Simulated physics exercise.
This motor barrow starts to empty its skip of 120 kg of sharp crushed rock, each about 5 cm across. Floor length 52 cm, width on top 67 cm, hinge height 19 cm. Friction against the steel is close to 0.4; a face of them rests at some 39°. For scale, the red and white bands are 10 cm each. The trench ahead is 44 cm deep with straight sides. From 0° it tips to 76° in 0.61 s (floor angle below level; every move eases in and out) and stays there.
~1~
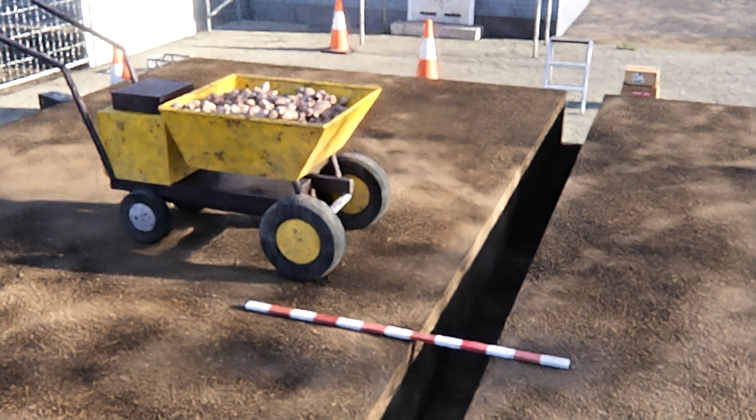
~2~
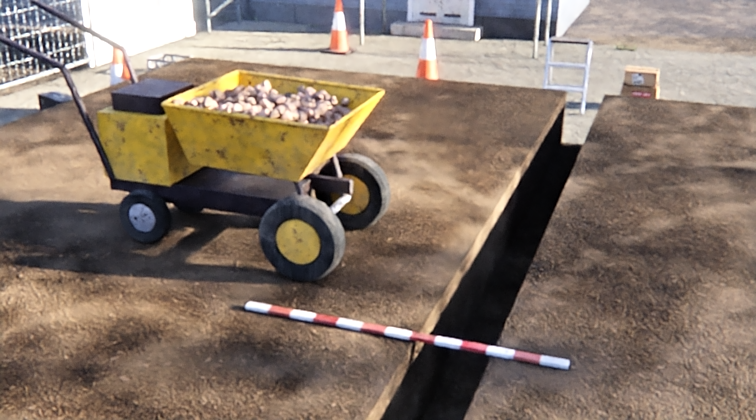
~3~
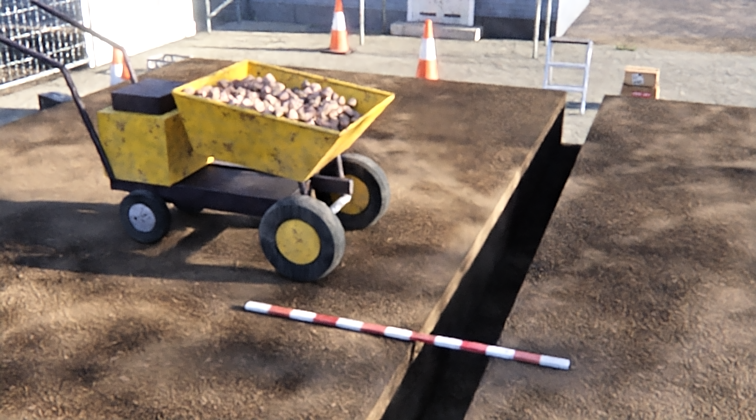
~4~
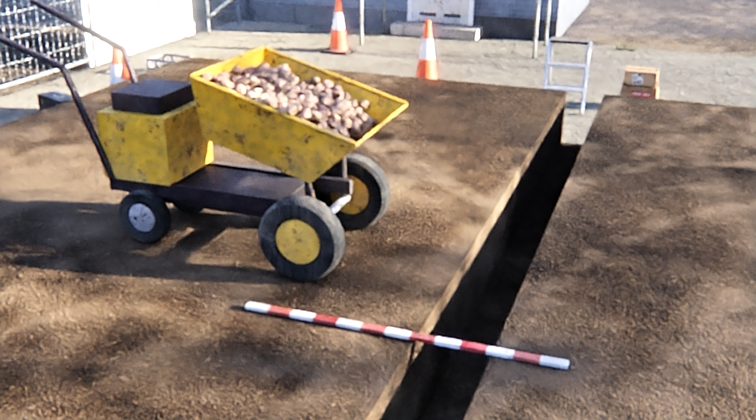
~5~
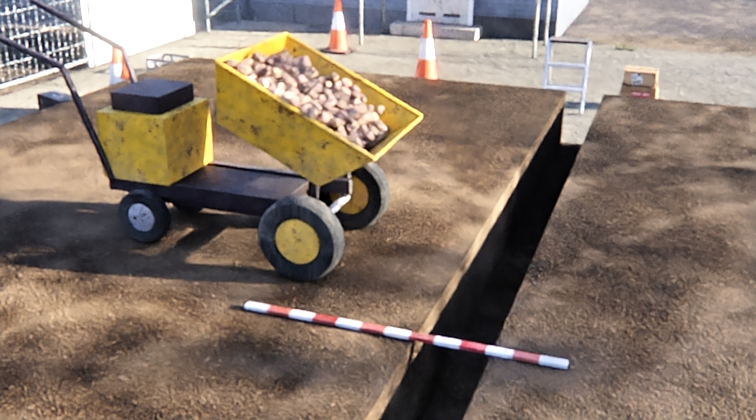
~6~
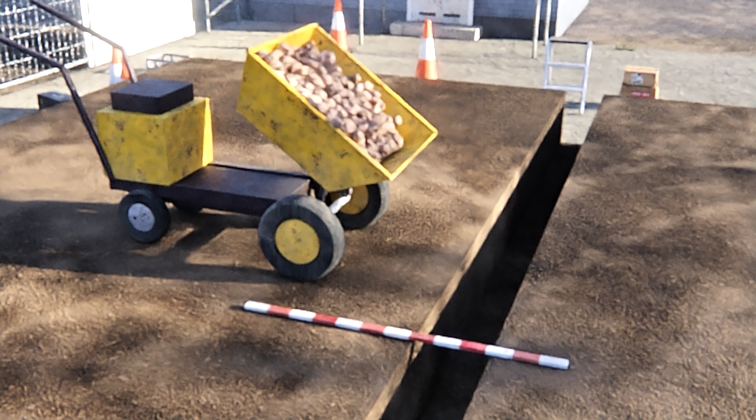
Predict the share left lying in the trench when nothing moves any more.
About 81 per cent.
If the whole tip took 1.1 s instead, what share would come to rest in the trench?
Then about 85 per cent.
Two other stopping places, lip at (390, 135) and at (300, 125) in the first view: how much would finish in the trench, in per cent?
First some 30, then 70 per cent.
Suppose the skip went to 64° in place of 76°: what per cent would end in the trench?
In that case some 45 per cent.
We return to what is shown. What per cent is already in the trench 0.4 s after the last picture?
Some 40 per cent.
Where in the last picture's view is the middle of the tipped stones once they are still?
Around (490, 341).
Then, 0.2 s after the last picture the floor is at 65°, 100 % in the skip; the foremost stones are at (427, 186).
Then, 0.4 s after the last picture the floor is at 76°, 60 % in the skip, 2 % short of the trench, 38 % in the trench; the foremost stones are at (519, 269).
Then, 0.8 s after the last picture the floor is at 76°, 17 % in the skip, 2 % short of the trench, 67 % in the trench, 14 % past the trench; the foremost stones are at (702, 298).
Then, 2.7 s after the last picture the floor is at 76°, 3 % in the skip, 3 % short of the trench, 81 % in the trench, 14 % past the trench; the foremost stones are past the picture's edge.
